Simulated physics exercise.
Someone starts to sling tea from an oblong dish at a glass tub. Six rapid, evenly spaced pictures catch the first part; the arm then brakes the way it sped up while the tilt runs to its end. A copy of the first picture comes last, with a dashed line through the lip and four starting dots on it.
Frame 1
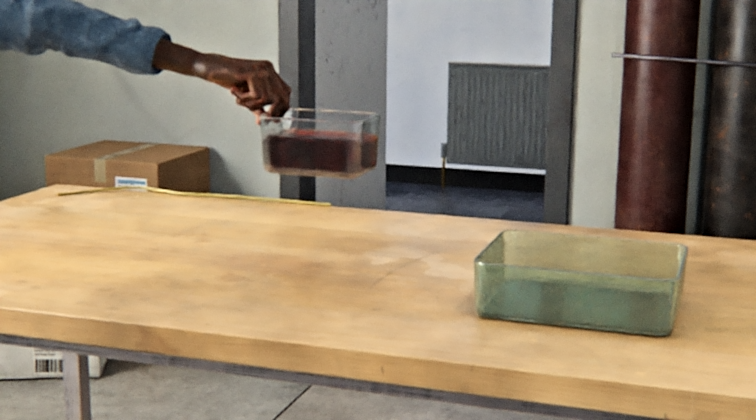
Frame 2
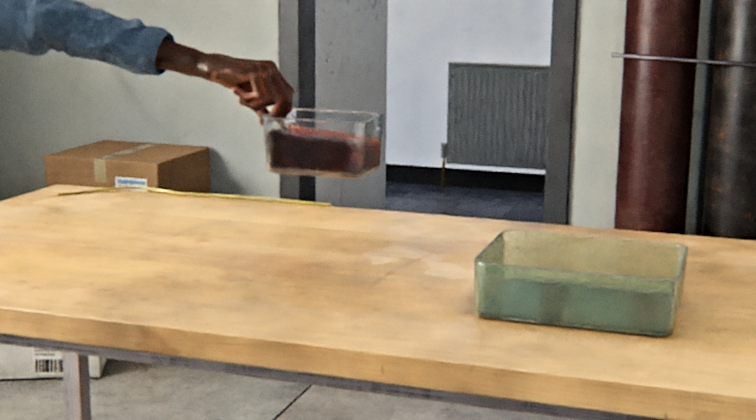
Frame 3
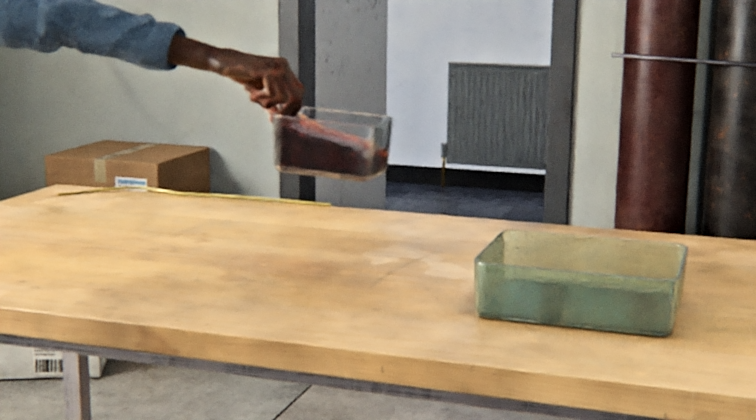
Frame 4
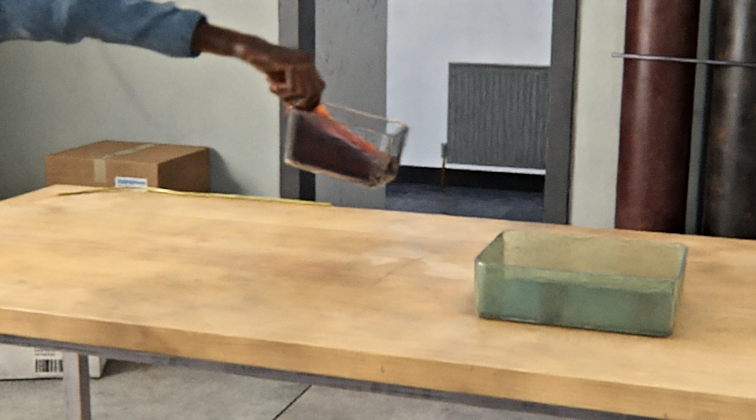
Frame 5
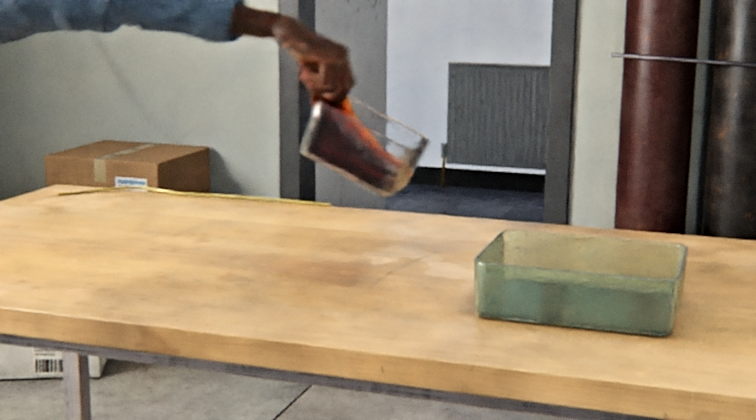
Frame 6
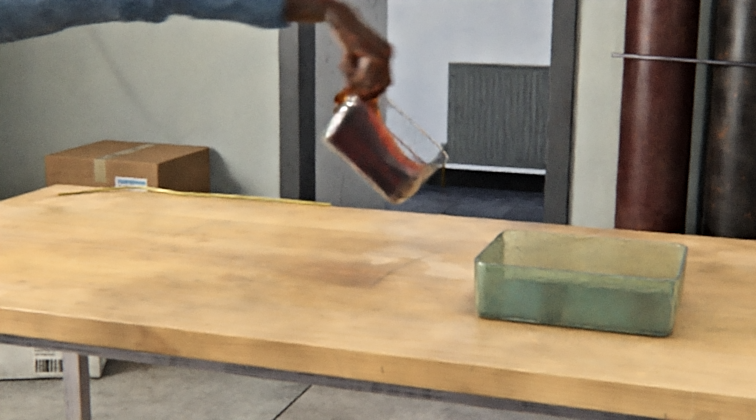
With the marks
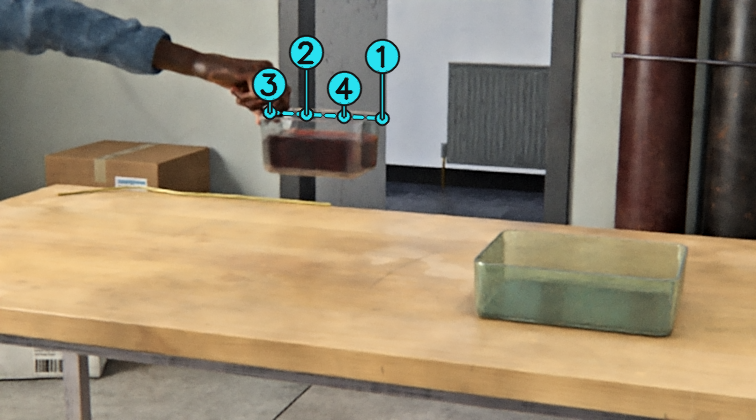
In a workroom with a wooden table, a hand held up a clear oblong dish of dark reddish tea, moved it rightward toward a greenish glass tub, and tilted it more and more steeply.
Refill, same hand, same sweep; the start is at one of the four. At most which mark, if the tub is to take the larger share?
The limit is 4.
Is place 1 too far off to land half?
No, that is safe.
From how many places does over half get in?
Two of them.
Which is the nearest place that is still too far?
It is 2.
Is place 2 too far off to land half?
Yes, it does.
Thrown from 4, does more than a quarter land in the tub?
Yes, it does.
In cyan, 1 at (382, 118); 2 at (306, 114); 3 at (269, 112); 4 at (344, 116).
Choosing 1, about 71 % lands in the tub, 5 % falls short and 24 % goes beside or beyond.
Choosing 2, about 29 % lands in the tub, 64 % falls short and 7 % goes beside or beyond.
Choosing 3, about 3 % lands in the tub, 92 % falls short and 5 % goes beside or beyond.
Choosing 4, about 63 % lands in the tub, 21 % falls short and 15 % goes beside or beyond.
